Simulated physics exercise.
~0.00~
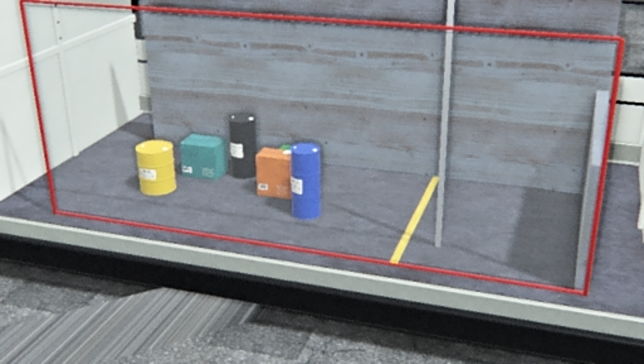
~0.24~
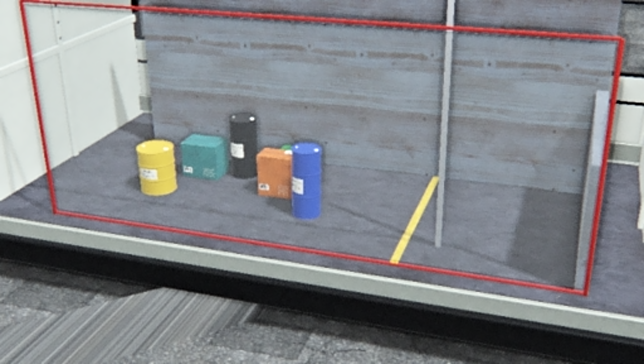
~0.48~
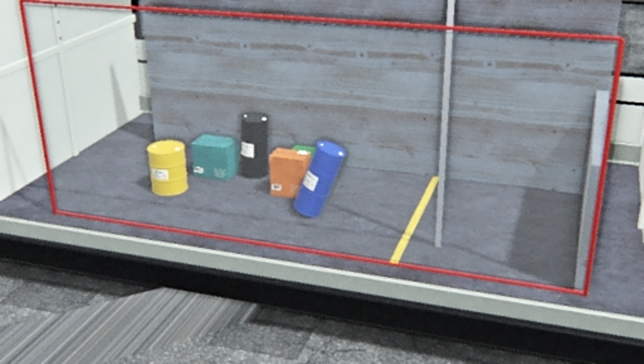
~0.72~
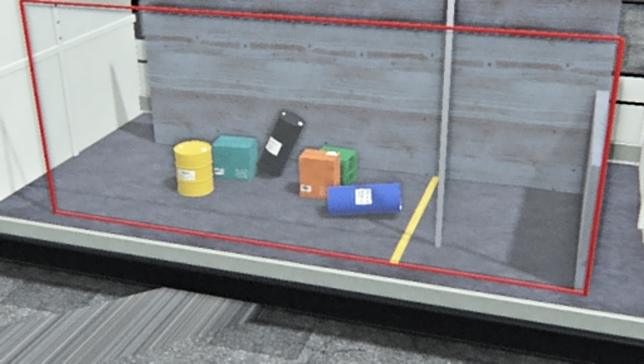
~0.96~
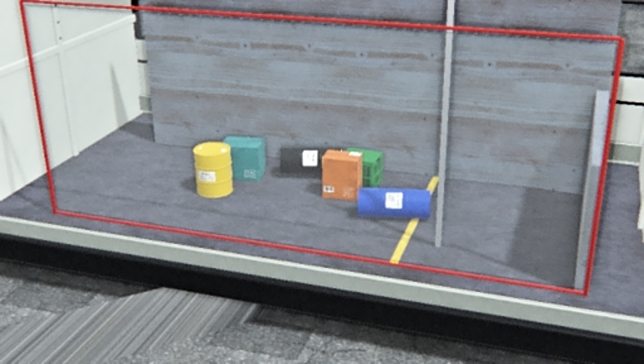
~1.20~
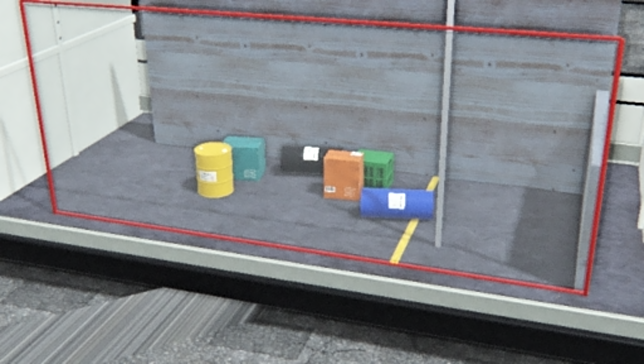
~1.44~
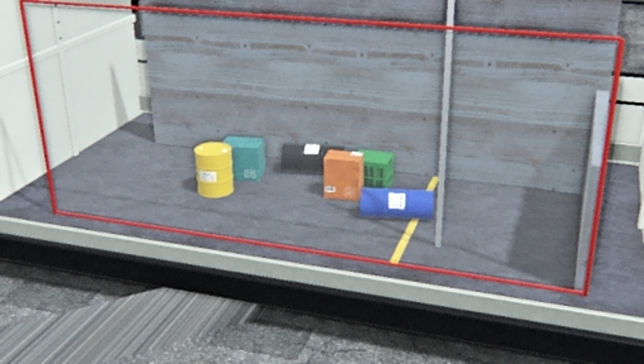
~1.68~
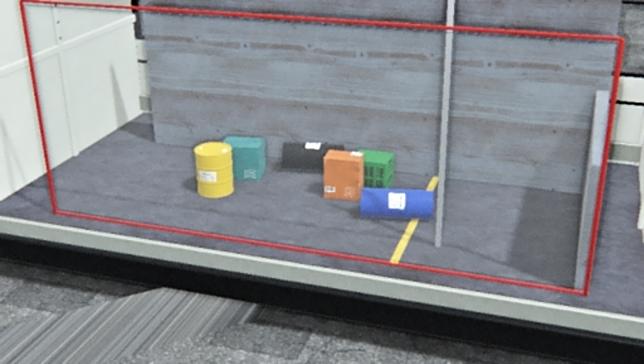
The video shows drums and boxes standing on a grey platform before they slide right, the blue drum and then the black drum tipping onto their sides. All come to rest, with the yellow drum and boxes upright and the blue drum lying at the yellow line without passing it.
